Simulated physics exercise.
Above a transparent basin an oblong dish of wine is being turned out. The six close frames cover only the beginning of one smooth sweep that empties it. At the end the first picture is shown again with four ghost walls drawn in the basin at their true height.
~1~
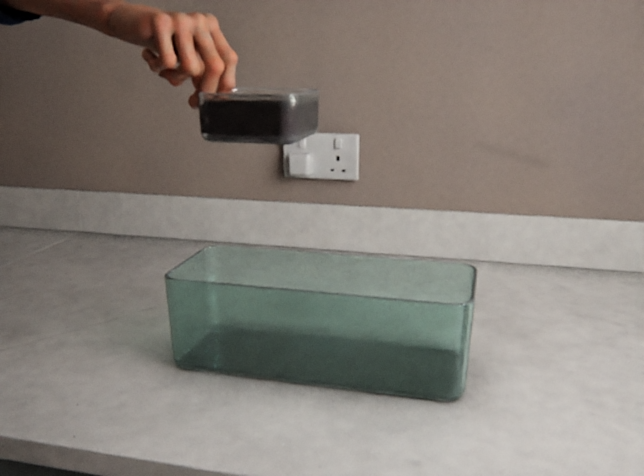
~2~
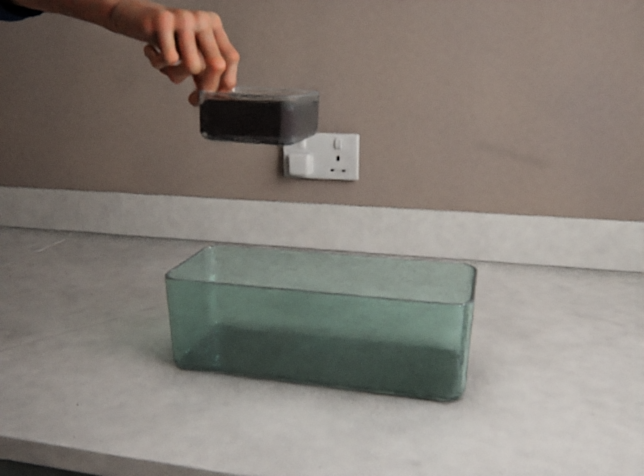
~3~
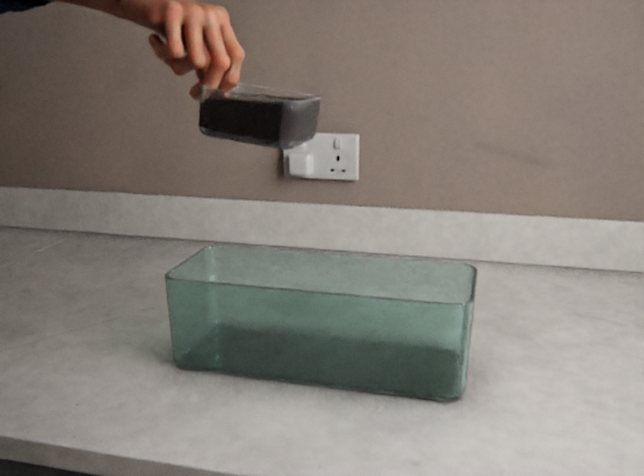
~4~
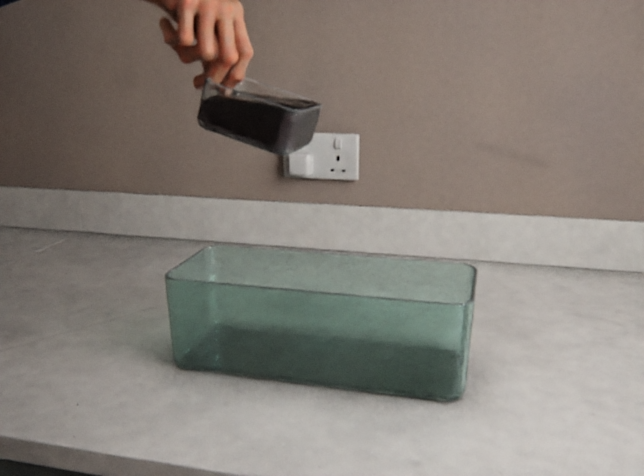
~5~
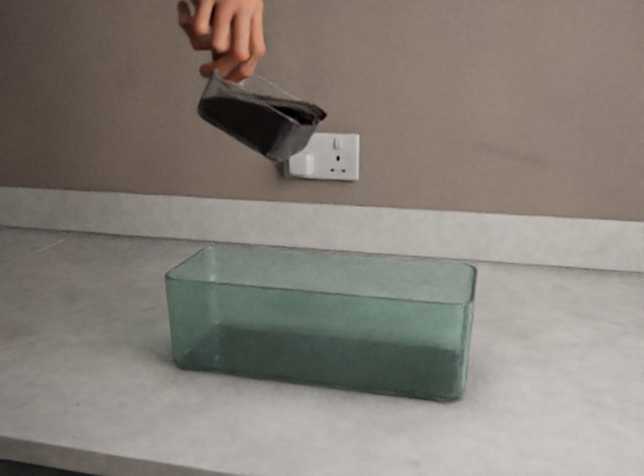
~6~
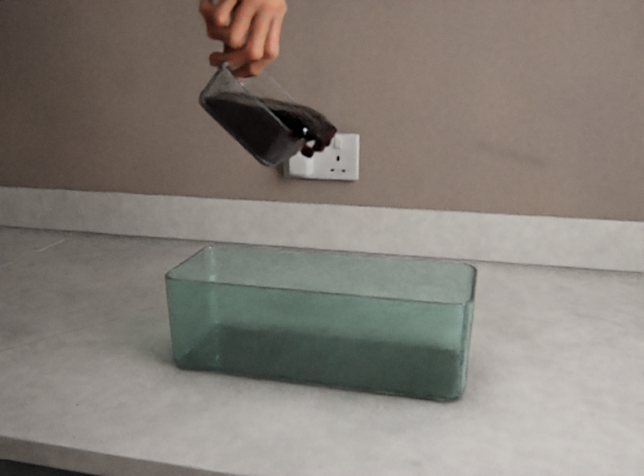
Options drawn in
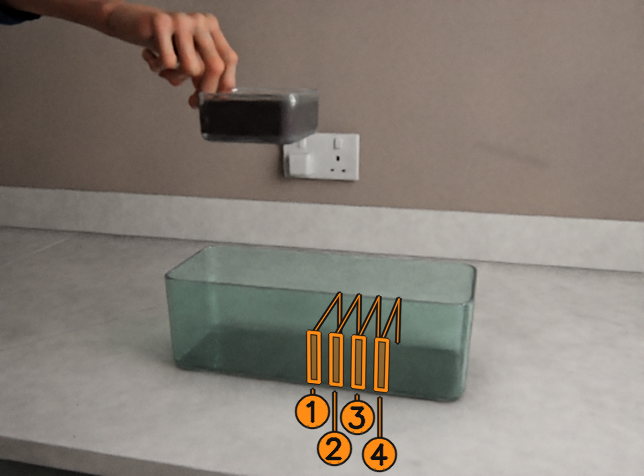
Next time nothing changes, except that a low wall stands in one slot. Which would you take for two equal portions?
3 works best here.
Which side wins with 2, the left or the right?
More ends on the right.
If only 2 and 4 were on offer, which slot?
Here it is slot 2.
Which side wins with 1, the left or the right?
The right one.
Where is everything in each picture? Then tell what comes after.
The first frame shows upright, lip at (306, 91); basin from (176, 363) to (465, 398); nothing has left yet.
The second frame shows upright, lip at (307, 93); nothing has left yet.
The third frame shows tipped about 8°, lip at (309, 98); nothing has left yet.
The fourth frame shows tipped about 17°, lip at (311, 107); nothing has left yet.
The fifth frame shows tipped about 29°, lip at (311, 118); wine is over the lip, down to (315, 121).
The sixth frame shows tipped about 42°, lip at (309, 130); wine is over the lip, down to (315, 152).
In orange, 1 at (312, 389); 2 at (334, 392); 3 at (357, 395); 4 at (379, 398).
If 1 is chosen, about 15 % ends left of the wall and 81 % right of it; 4 % is lost outside.
If 2 is chosen, about 25 % ends left of the wall and 71 % right of it; 4 % is lost outside.
If 3 is chosen, about 52 % ends left of the wall and 44 % right of it; 4 % is lost outside.
If 4 is chosen, about 87 % ends left of the wall and 3 % right of it; 11 % is lost outside.
